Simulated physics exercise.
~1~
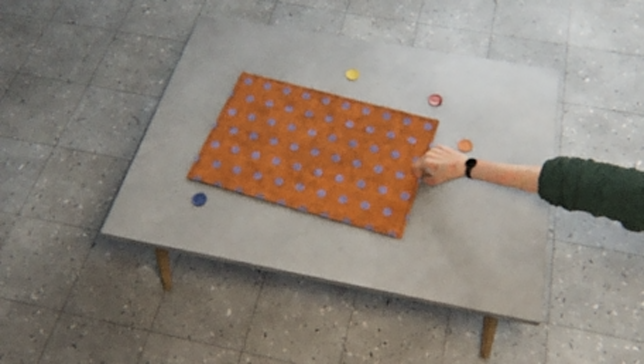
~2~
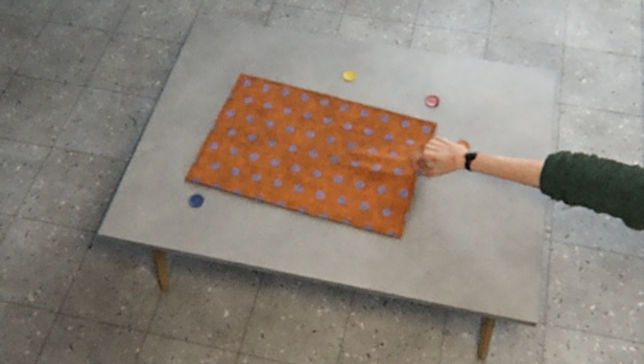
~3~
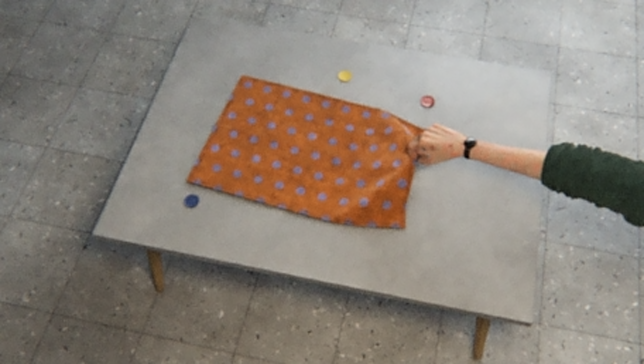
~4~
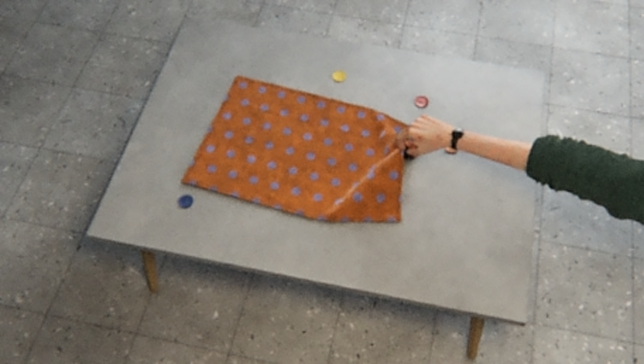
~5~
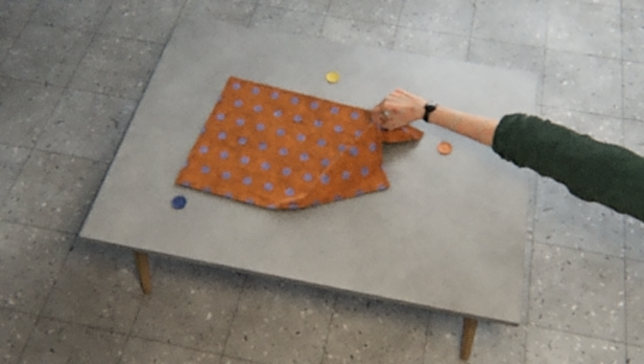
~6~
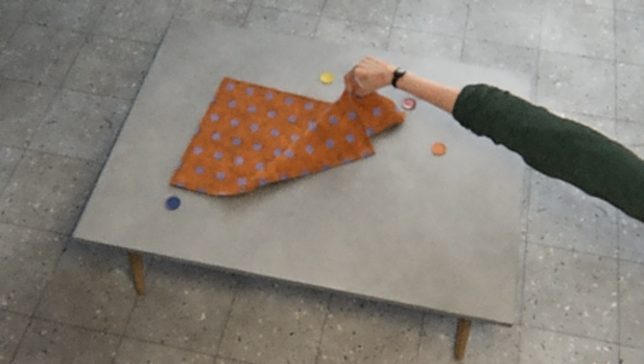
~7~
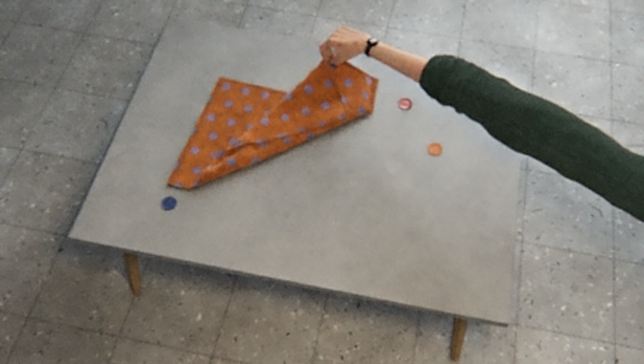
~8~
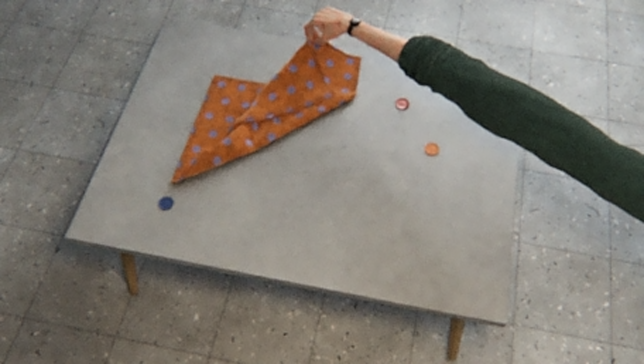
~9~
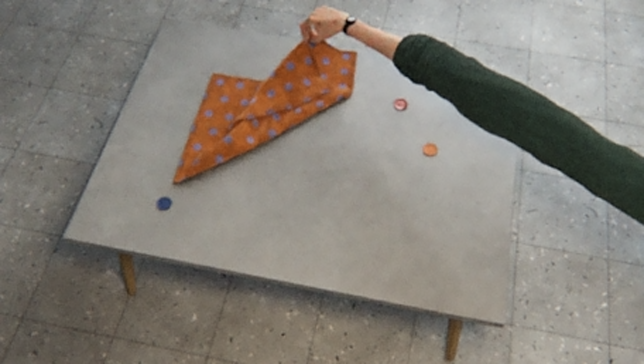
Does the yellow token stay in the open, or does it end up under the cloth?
The yellow token ends up under the cloth, while the orange disc, the blue cap and the red lid all remain in view.
